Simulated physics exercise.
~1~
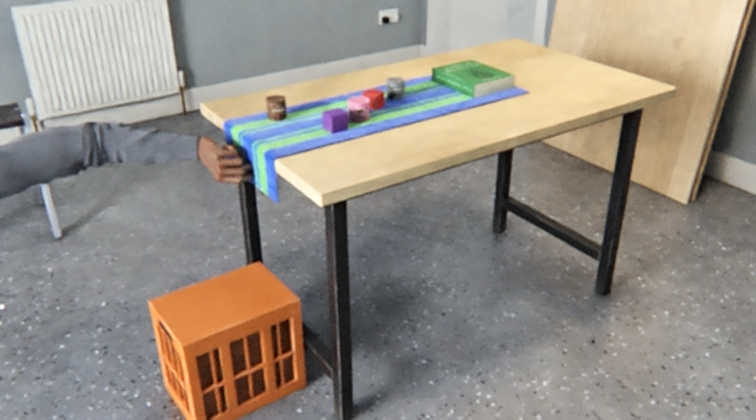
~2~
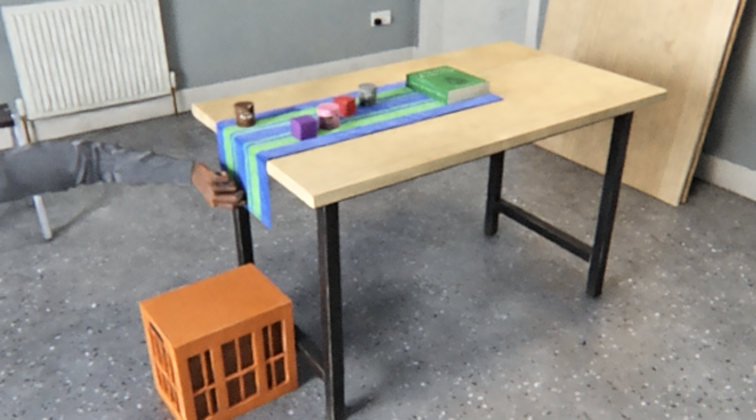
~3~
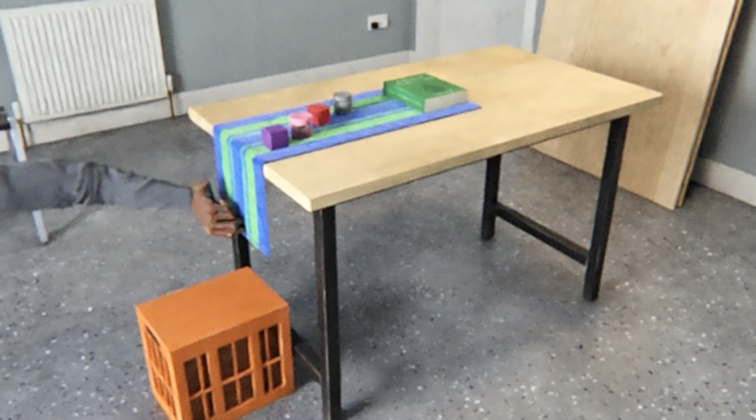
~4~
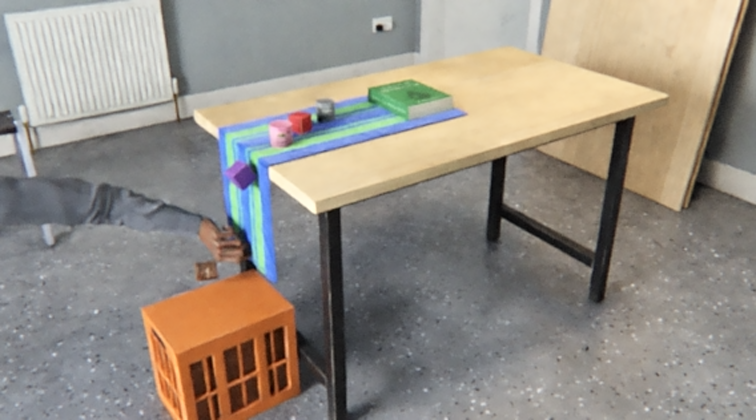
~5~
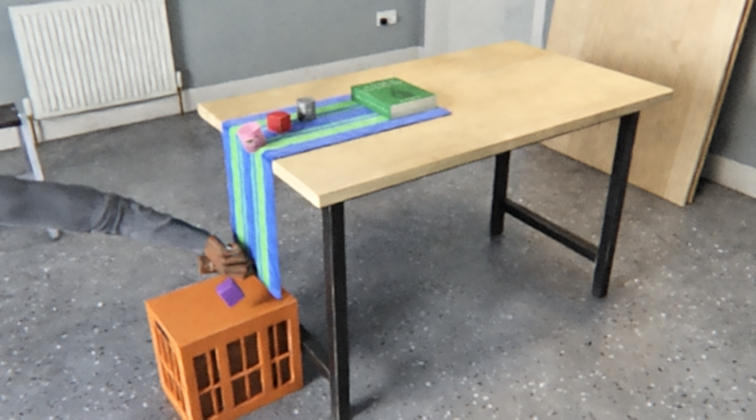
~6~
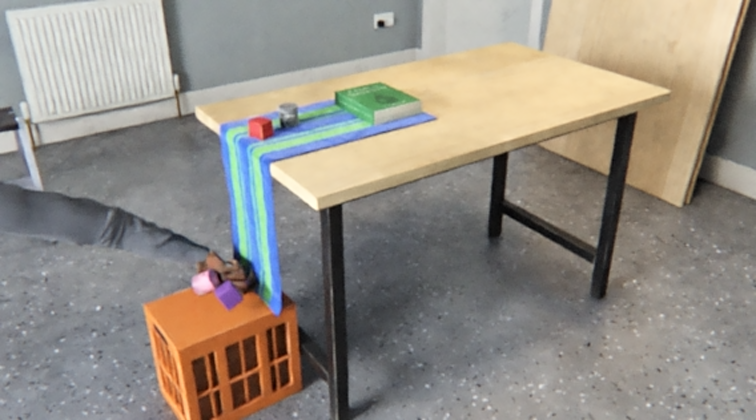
At a table, a hand pulls a striped cloth down, dropping three small objects onto a crate.
